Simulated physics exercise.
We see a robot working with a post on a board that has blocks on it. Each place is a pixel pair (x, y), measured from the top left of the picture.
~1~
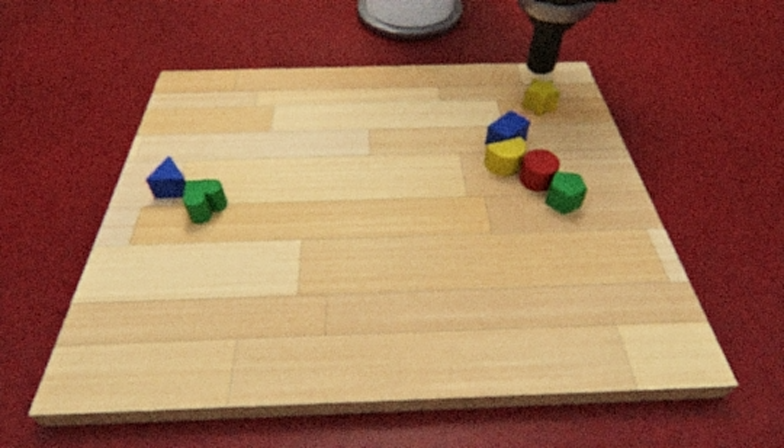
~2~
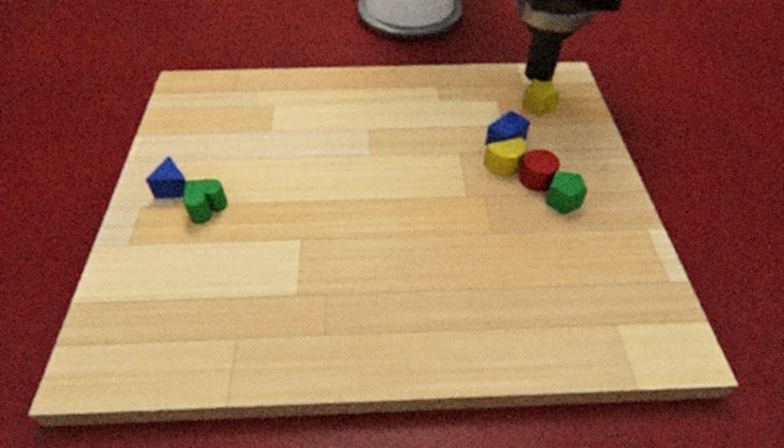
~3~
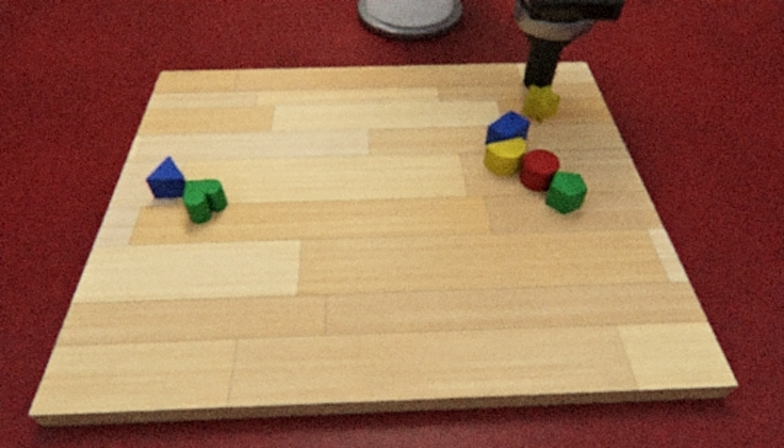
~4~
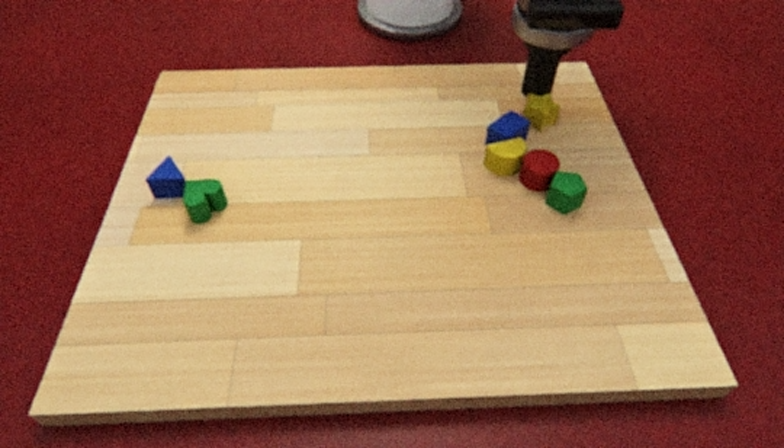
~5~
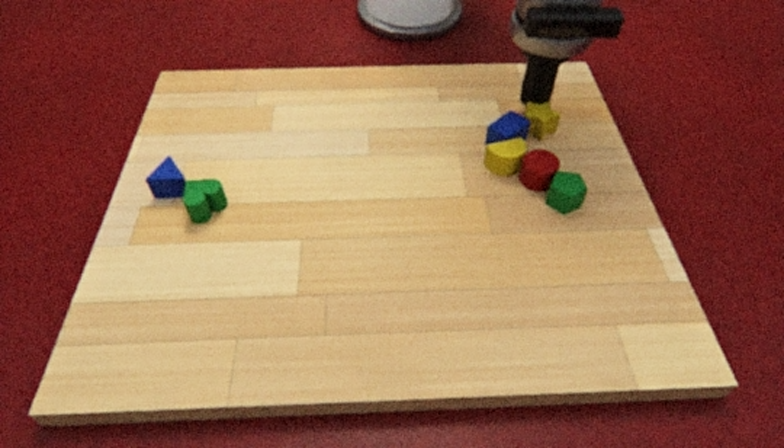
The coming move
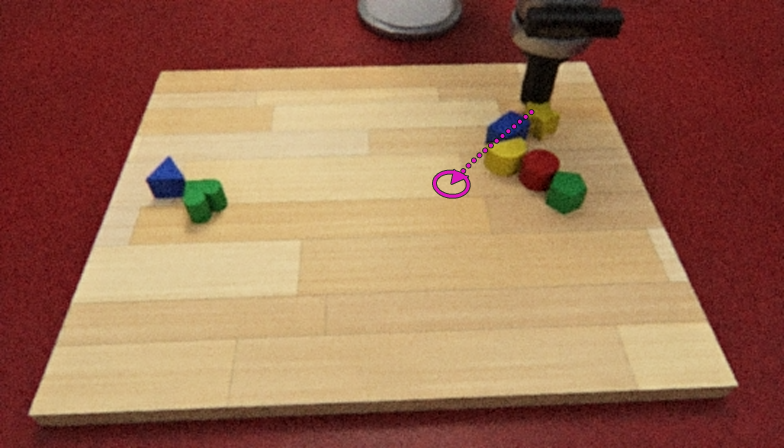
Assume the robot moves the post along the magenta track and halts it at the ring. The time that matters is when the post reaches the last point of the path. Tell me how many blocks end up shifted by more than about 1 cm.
My answer is three or more.
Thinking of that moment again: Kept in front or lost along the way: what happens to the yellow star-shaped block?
Left aside or behind.
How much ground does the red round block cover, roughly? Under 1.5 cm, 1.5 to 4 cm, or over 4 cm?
Less than 1.5 cm.
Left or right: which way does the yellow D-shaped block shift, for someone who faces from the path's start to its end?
Its sideways move is to the left.
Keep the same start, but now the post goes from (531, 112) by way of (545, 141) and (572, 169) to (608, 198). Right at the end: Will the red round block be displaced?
Yes, that is how it ends up.
The line goes from (531, 112) via (506, 133) and (478, 157), ending at (451, 184).
The first path, step by step. One third of the way, post (508, 122); yellow D-shaped block (509, 152); blue oblong (495, 137), turned 15° clockwise; yellow star-shaped block (541, 121), turned 60° anticlockwise.
Two thirds of the way, post (480, 145); yellow D-shaped block (509, 163), turned 40° anticlockwise; blue oblong (478, 163), turned 20° anticlockwise; yellow star-shaped block (541, 121), turned 60° anticlockwise.
At the end, post (453, 172); yellow D-shaped block (509, 163), turned 40° anticlockwise; blue oblong (473, 191), turned 80° anticlockwise; yellow star-shaped block (541, 121), turned 60° anticlockwise; red round block unmoved.
